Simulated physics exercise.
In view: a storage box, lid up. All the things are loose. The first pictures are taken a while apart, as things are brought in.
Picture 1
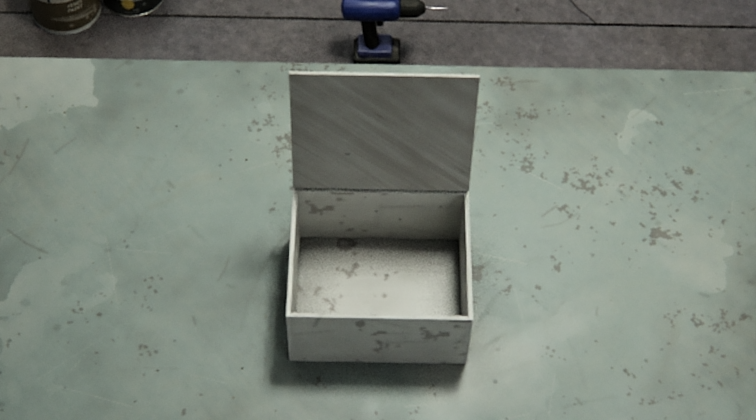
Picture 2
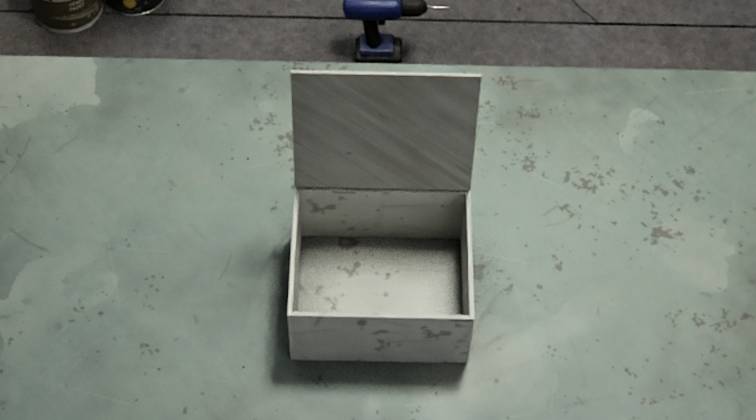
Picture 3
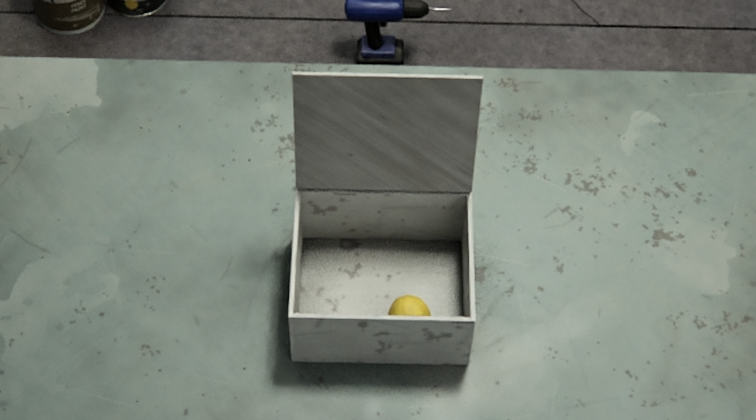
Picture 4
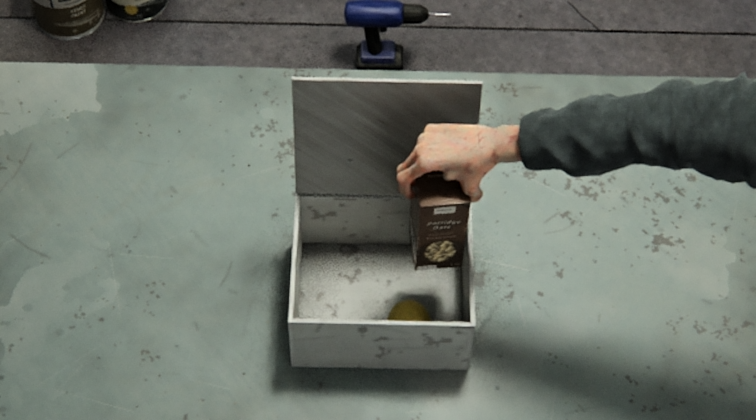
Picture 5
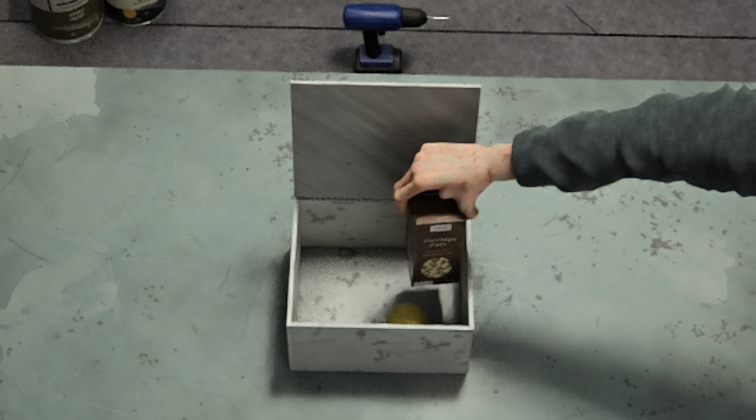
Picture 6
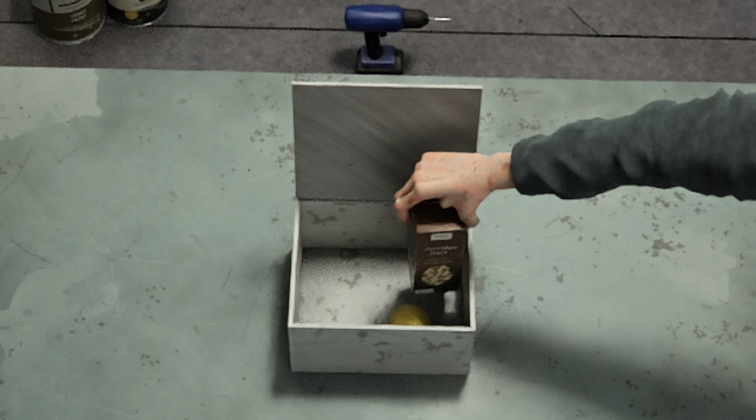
On a worn, pale green tabletop, an open storage box with its lid raised stands empty, a blue drill lying behind it. A yellow ball-like object then appears inside near the front, and a dark-sleeved arm from the right lowers a brown carton into the box's right side, still gripping it.
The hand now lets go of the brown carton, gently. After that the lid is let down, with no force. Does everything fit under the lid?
In the end the lid is held up.
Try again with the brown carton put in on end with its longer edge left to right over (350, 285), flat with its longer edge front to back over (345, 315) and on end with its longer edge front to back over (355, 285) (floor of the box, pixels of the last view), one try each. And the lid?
In the first case it will not close; in the second case it sits on the rim; in the third case it is held up.
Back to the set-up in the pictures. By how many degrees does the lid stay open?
Some 35° above the rim.
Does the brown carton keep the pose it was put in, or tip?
The brown carton stays as placed.
Then, 1.30 s later than the last frame, lid 84° above the rim; brown carton moved about its own width near (433, 267).
Then, 1.70 s later than the last frame, lid 47° above the rim; brown carton moved about its own width near (433, 267).
When it is over, lid 36° above the rim; moved from the start, brown carton; yellow lemon as before. End places, in pixels of the last picture, brown carton near (434, 270).
